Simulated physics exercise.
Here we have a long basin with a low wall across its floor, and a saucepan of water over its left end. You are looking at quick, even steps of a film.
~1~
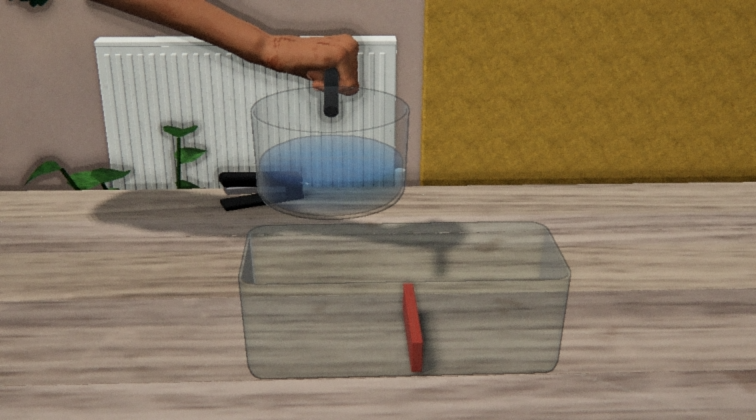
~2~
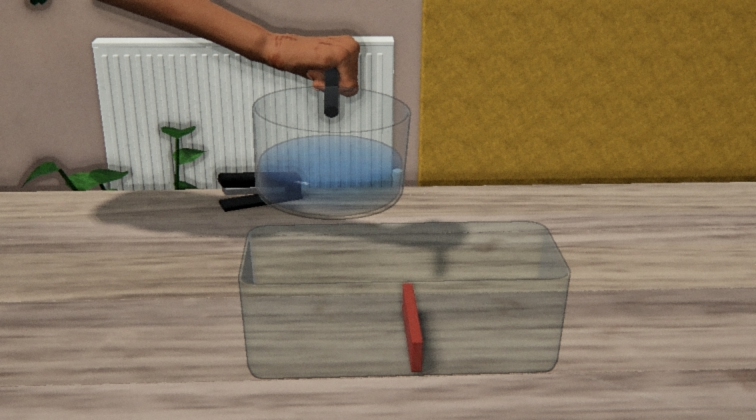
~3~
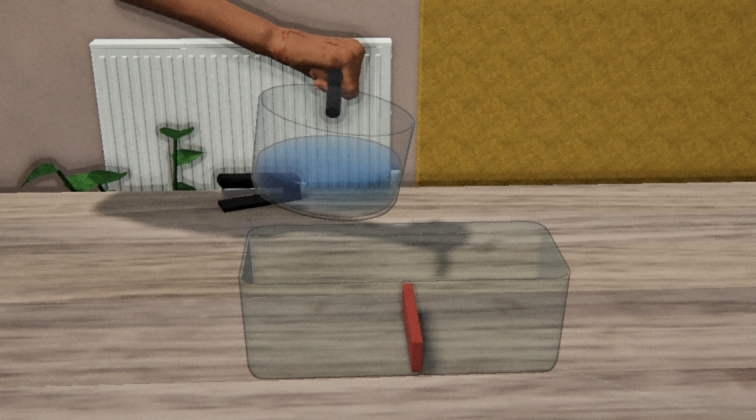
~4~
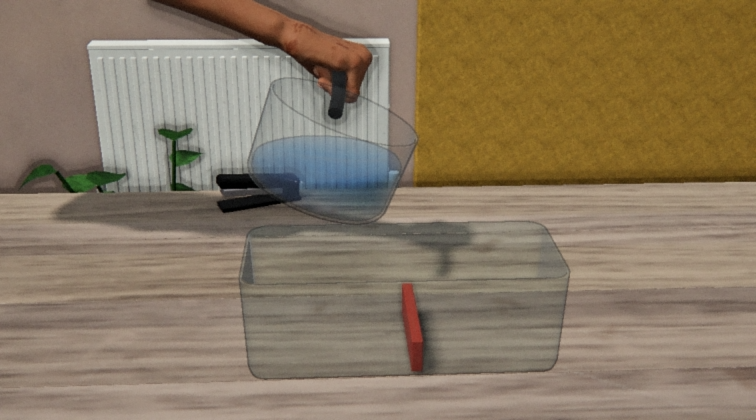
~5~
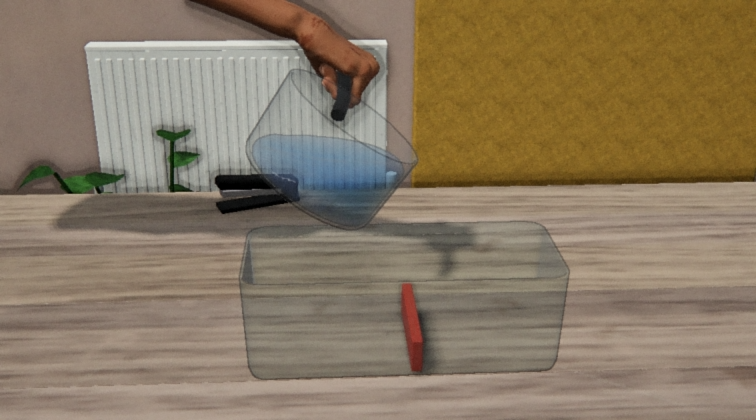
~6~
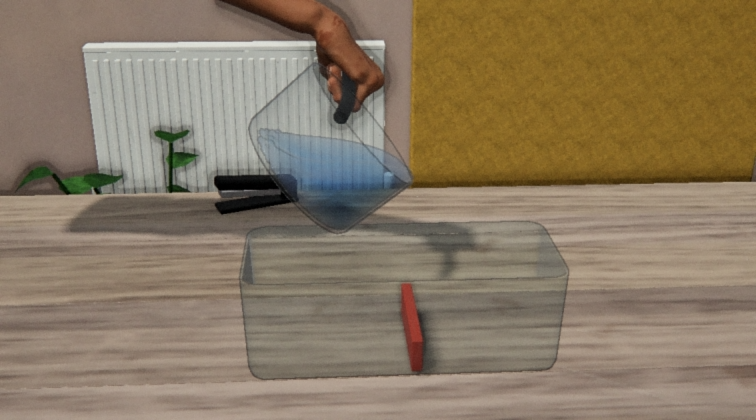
A hand held a clear saucepan of blue water above a long, see-through basin with a low red wall inside, then steadily tilted the pan to the right as the water shifted within it.
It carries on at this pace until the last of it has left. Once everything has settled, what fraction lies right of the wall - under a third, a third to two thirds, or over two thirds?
Honestly, the portion right of the wall rises beyond two thirds.
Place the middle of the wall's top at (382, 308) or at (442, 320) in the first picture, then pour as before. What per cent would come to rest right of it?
95 per cent, then 25 per cent, roughly.
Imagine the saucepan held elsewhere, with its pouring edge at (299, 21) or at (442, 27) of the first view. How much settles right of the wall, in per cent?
It would come to near 10 per cent, and then near 80 per cent.
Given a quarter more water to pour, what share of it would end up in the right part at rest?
The share comes to some 75 parts in a hundred.
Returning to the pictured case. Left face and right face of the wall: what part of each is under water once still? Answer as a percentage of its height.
Once it settles, the left reaches around 20 and the right around 70.
A moment on, the saucepan is tipped right over and 34 per cent is still to pour, 3 is left of the wall and 36 right of it.
Next, the saucepan is tipped right over and 14 per cent is still to pour, 13 is left of the wall and 66 right of it.
Then the saucepan is tipped right over and 3 per cent is still to pour, 19 is left of the wall and 74 right of it.
Later the saucepan is tipped right over and 1 per cent is still to pour, 19 is left of the wall and 79 right of it.
At rest 21 per cent lies left of the wall, 78 right of it and 1 outside.
